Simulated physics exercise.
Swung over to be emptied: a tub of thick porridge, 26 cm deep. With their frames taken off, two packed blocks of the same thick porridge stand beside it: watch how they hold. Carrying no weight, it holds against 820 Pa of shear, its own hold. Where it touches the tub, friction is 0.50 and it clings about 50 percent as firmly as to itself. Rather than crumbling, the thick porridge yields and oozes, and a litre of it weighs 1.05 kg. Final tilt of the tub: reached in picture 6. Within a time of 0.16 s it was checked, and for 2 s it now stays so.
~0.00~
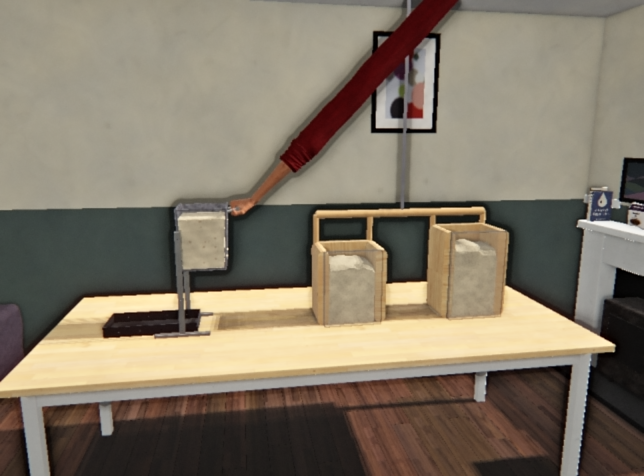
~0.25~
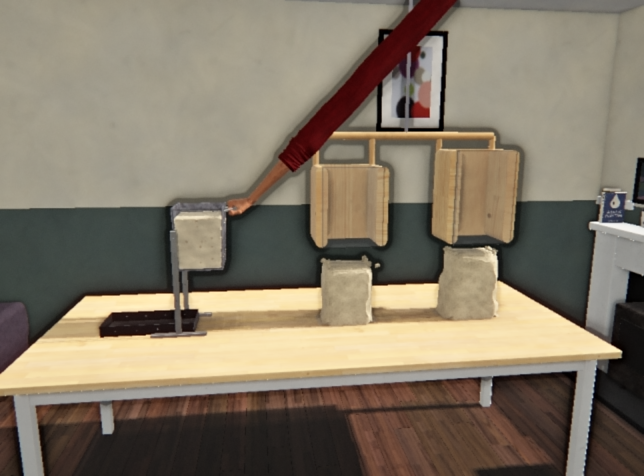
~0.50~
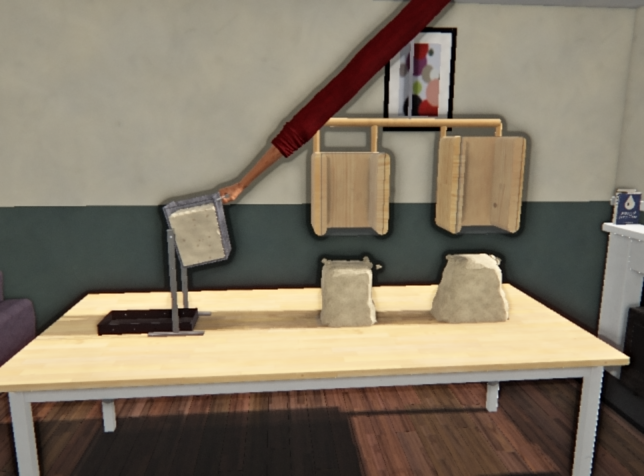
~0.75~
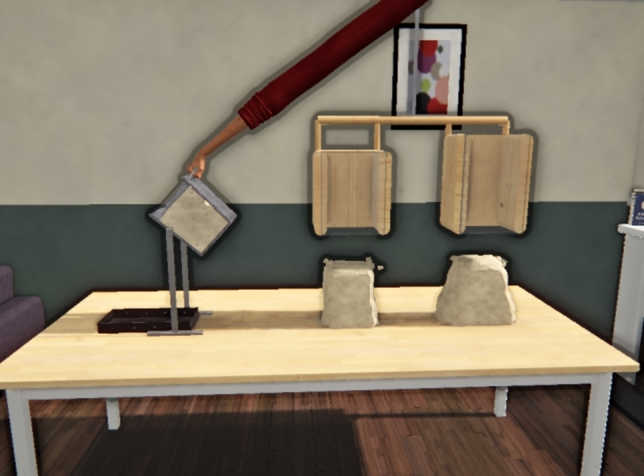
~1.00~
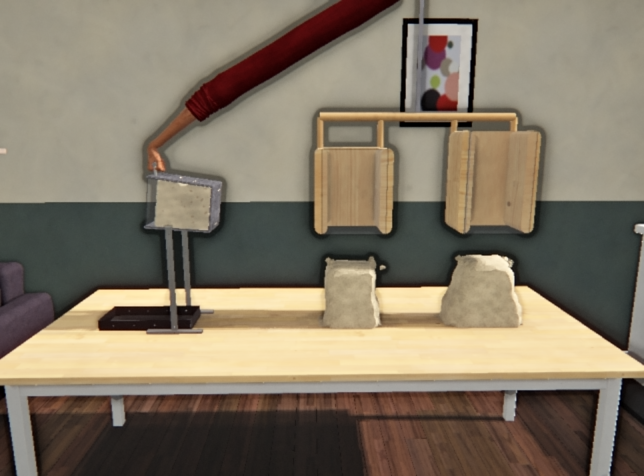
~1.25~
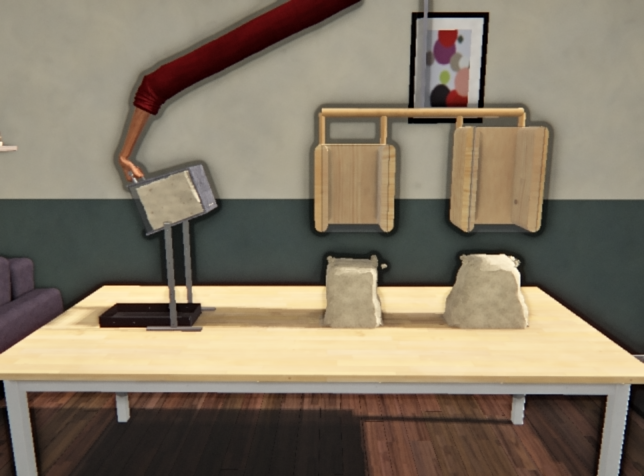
The clip opens on a tub of thick porridge on a stand at the left, held by a red-sleeved arm, beside two wooden-cased blocks. The casings lift clear, and the right block sags shorter and wider. The arm then turns the tub leftward past sideways, the porridge still inside.
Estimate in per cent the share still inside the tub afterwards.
I would say about 0 percent.
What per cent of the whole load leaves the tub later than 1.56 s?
Around 100 % of the whole load.
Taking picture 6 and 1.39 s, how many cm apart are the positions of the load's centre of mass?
I'd estimate roughly 2 centimetres.
After 1.39 s, the tub is at 108 degrees and holds 100 %.
After 1.56 s, the tub is at 108 degrees and holds 100 %.
After 1.73 s, the tub is at 108 degrees and holds 87 %.
After 1.90 s, the tub is at 108 degrees and holds 65 %.
After 3.25 s, at the end, the tub is at 108 degrees and holds 0 %.
